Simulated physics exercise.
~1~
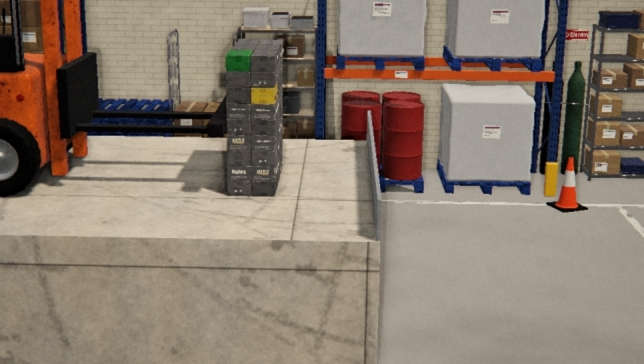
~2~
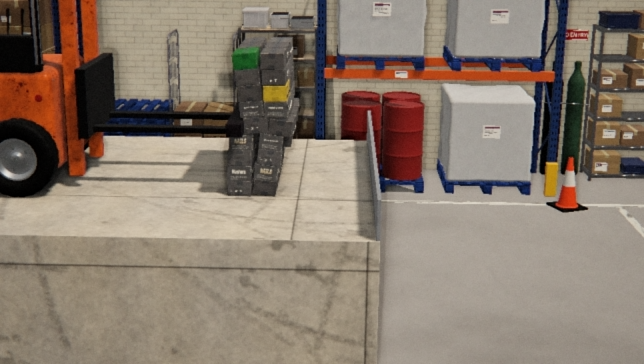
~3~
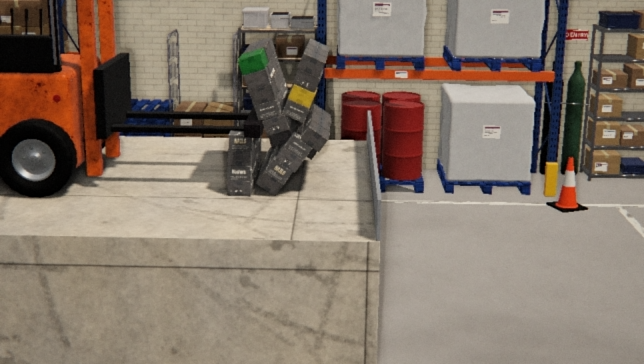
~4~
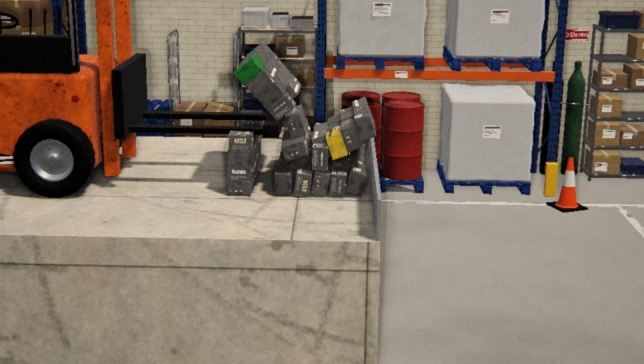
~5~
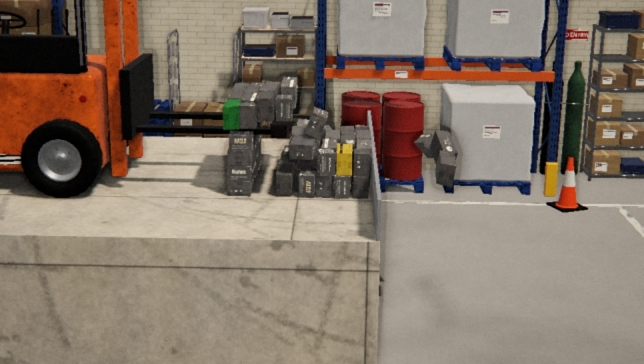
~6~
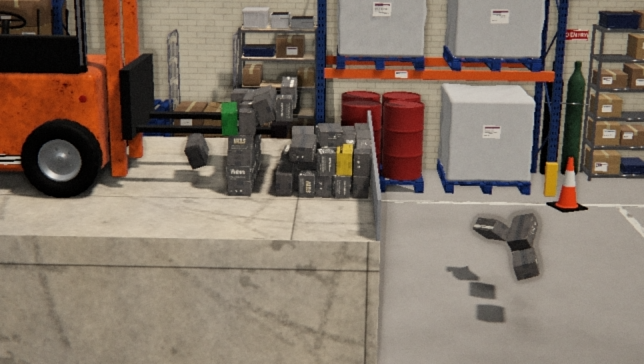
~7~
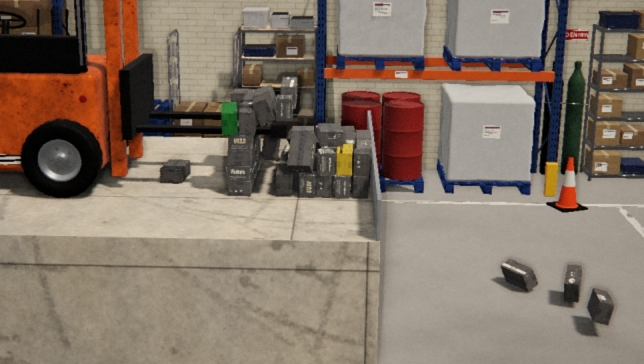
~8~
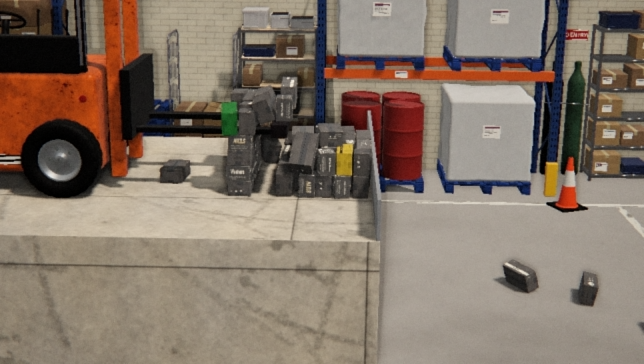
At the start, a tall stack of dark grey boxes, one marked green and another yellow, stands on a concrete loading dock in a warehouse. An orange lift truck rolls in from the left and pushes a long beam into the stack. The upper part leans right and breaks apart, while some lower boxes on the left stay standing. Boxes tumble against the low board at the edge, and a few fly over it to the floor below. The truck stops, and one box drops near its front wheel. Finally, most boxes lie heaped on the dock, the green and yellow ones among them.
